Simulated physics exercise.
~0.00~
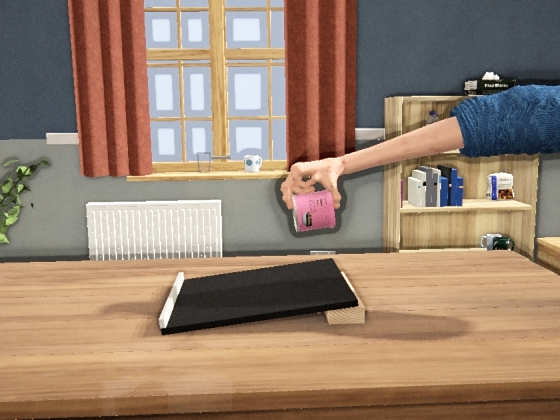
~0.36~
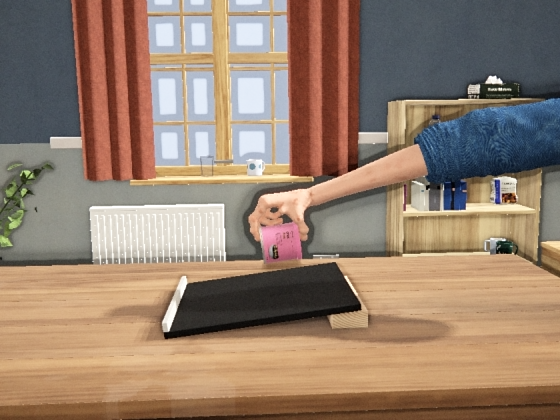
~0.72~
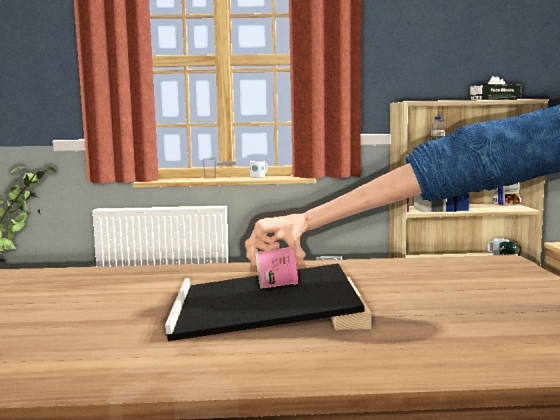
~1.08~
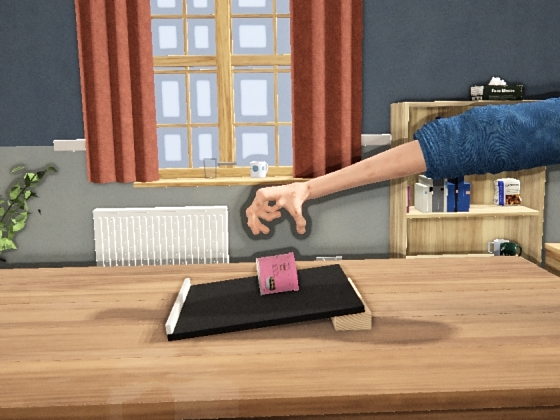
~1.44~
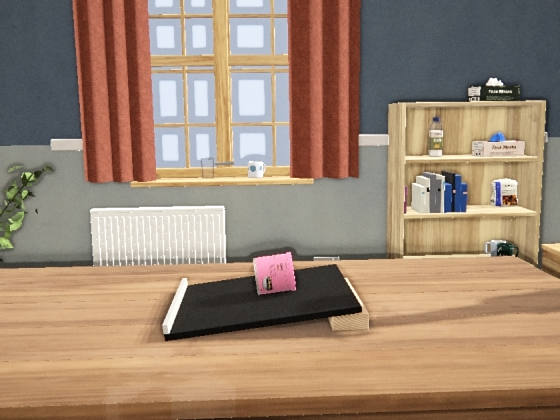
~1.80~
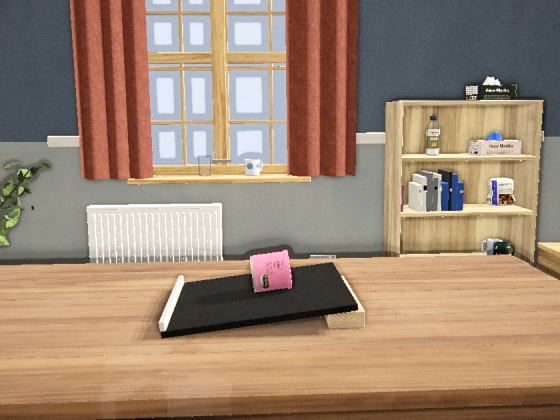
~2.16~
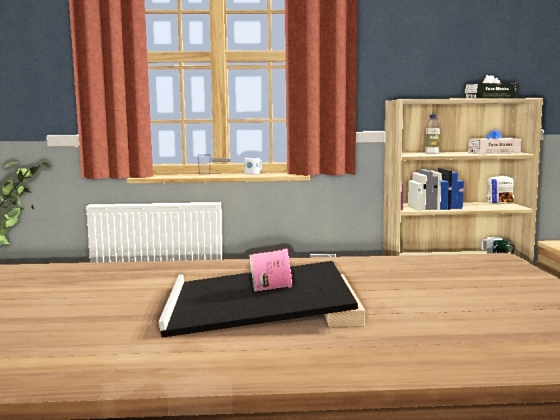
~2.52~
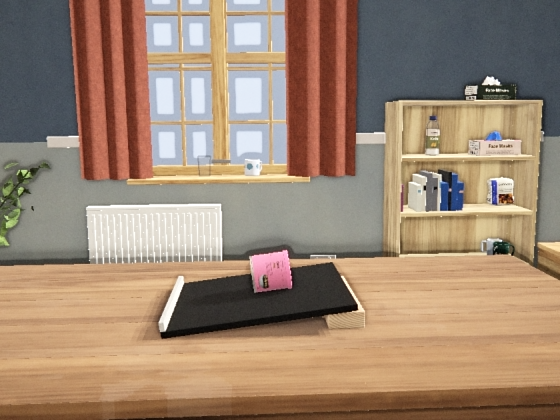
At the start, a hand in a blue sleeve reaches in from the right, holding a pink tin above a wooden table, where a black board rests tilted on a small block. The hand moves left and down, bringing the tin to the board. It sets the tin on the upper part of the slope, then the fingers open and let go. The hand lifts away and leaves the view. The pink tin stays where it was placed, leaning with the slope, and neither it nor the board shifts through the end.
